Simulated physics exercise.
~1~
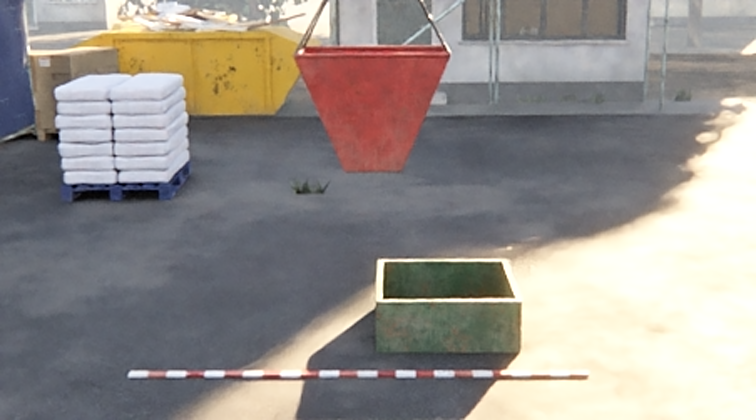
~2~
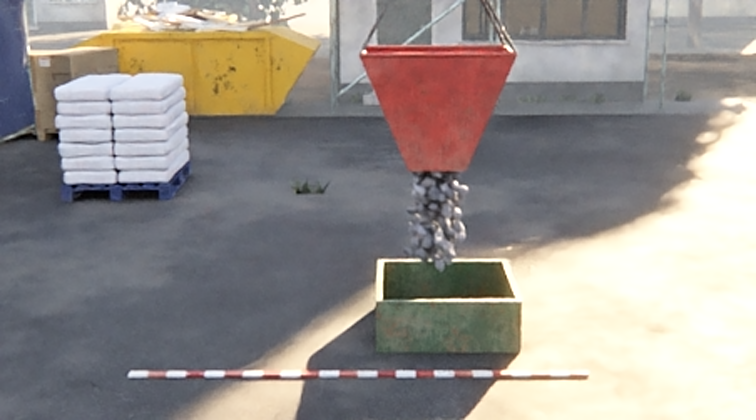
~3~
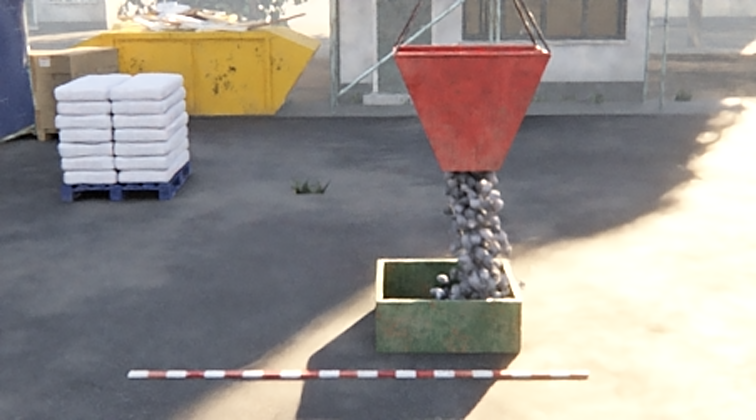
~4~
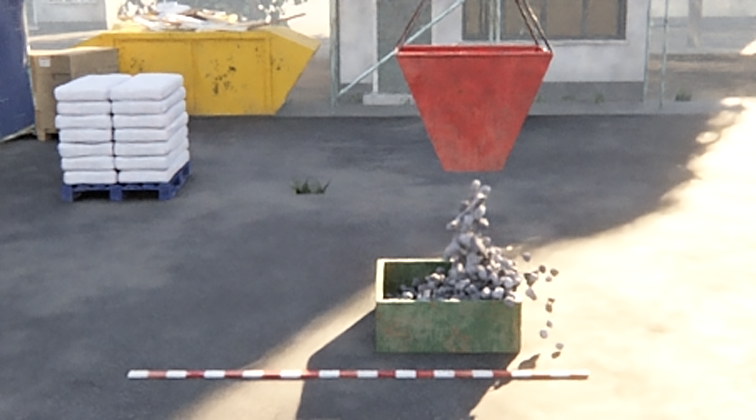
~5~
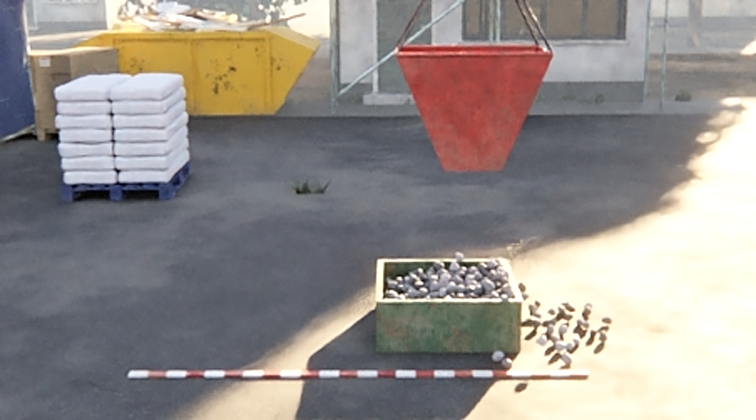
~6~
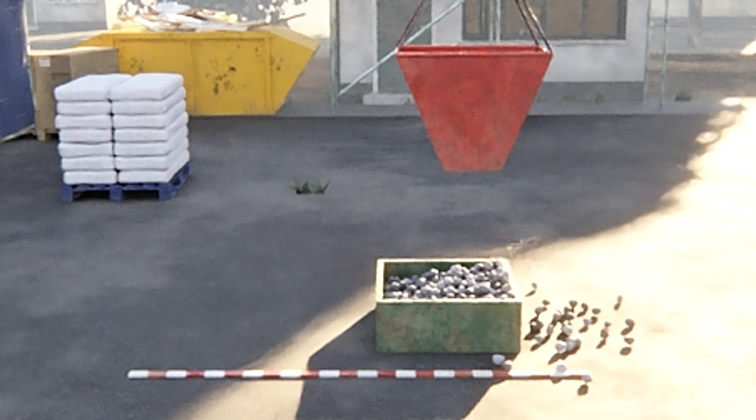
At first, a closed red skip hangs from crane lines above a paved yard, moving rightwards toward an open green bin, with a red and white striped pole lying in front. As the skip passes over the bin, its bottom opens and grey stones begin pouring out. It keeps drifting right while the stream drops into the bin's right side. The skip then stops, empties, and the last stones heap up, some tumbling over the right edge. The heap settles lower, leaving most stones in the bin and a small scatter on the ground to its right.
